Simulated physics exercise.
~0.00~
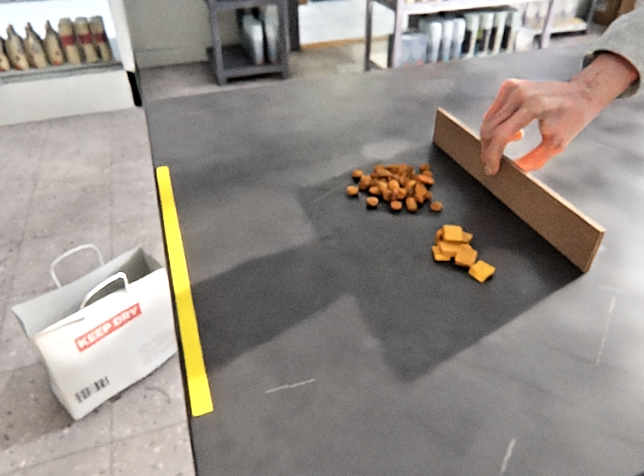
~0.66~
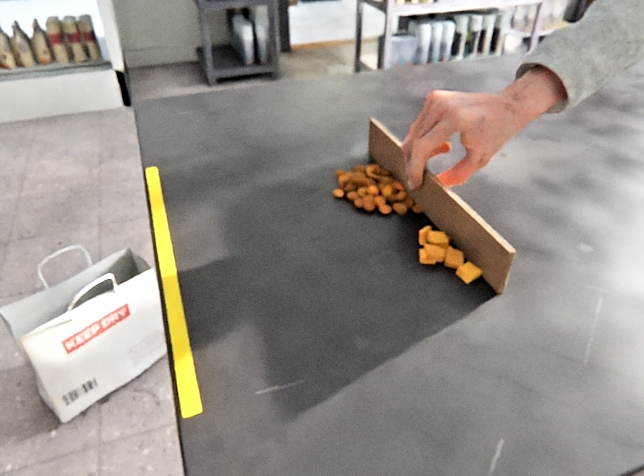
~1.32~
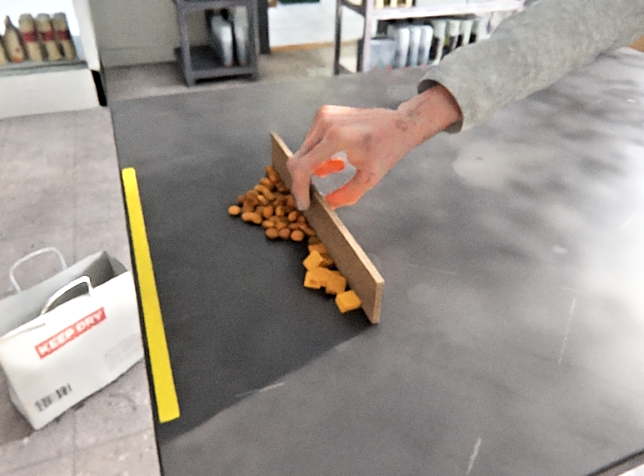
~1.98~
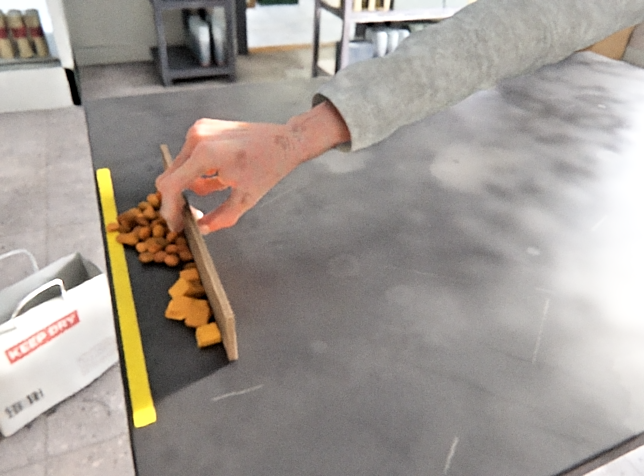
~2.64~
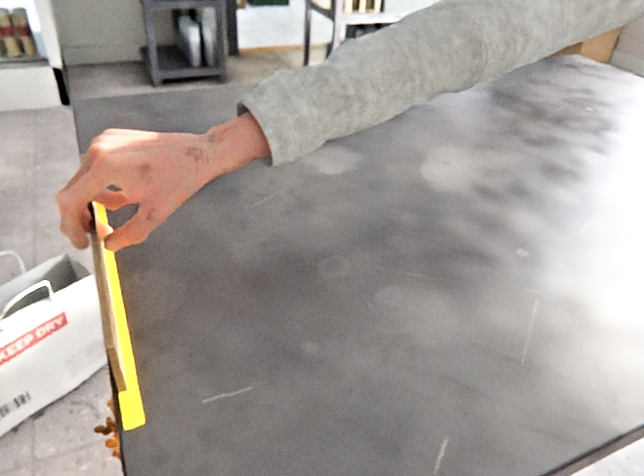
On a dark tabletop beside a white paper bag, a hand slid an upright brown card leftward, pushing two clusters of small orange-brown pieces along until it reached the yellow tape, and the pieces went over the table's left edge.
